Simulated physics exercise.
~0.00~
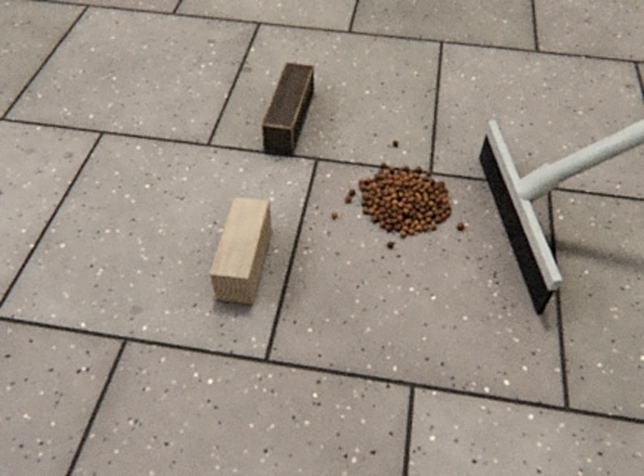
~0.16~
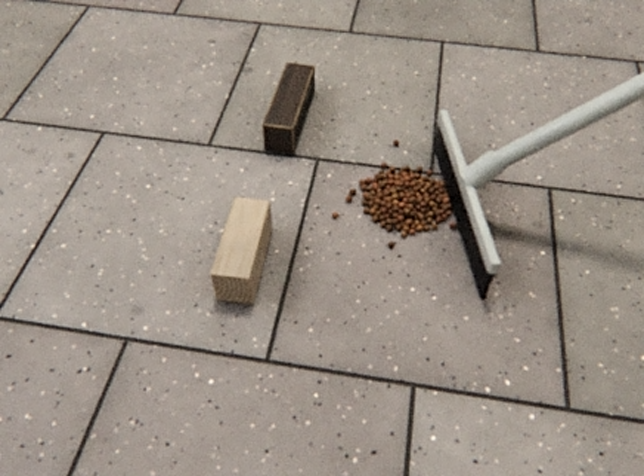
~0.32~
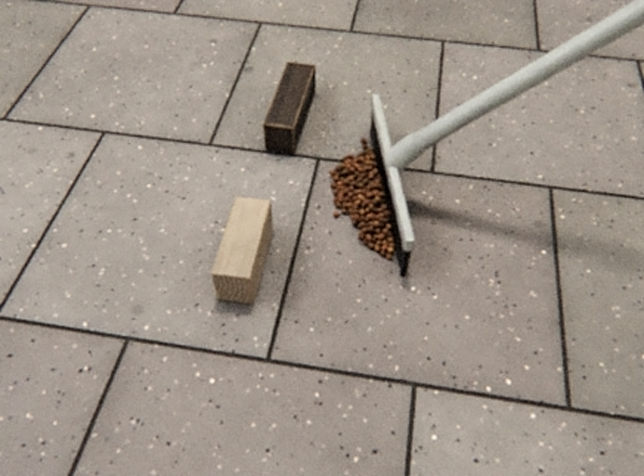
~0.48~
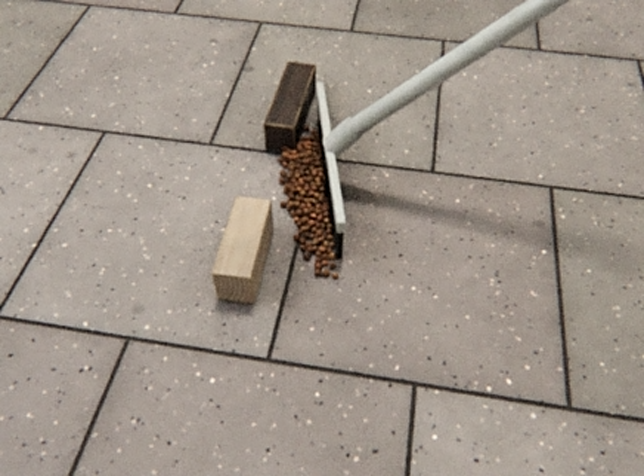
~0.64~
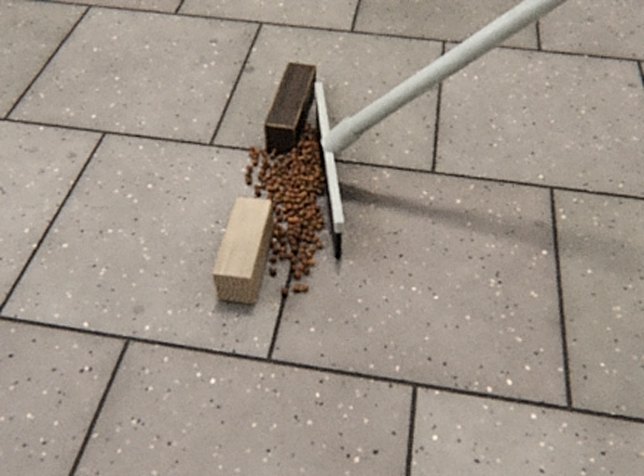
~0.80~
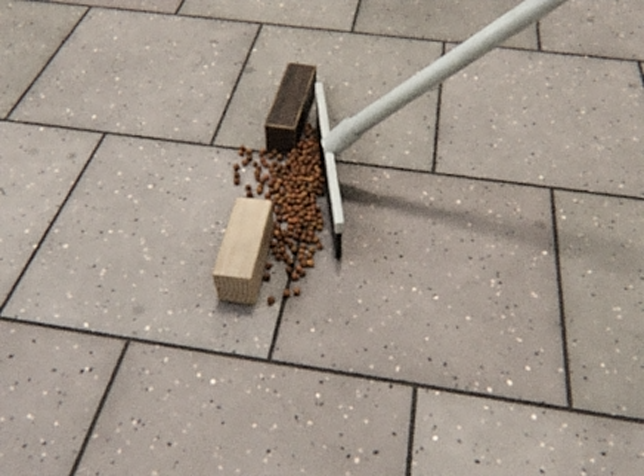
On grey paving, a squeegee pushes brown balls left against two blocks, most stopping before the gap.
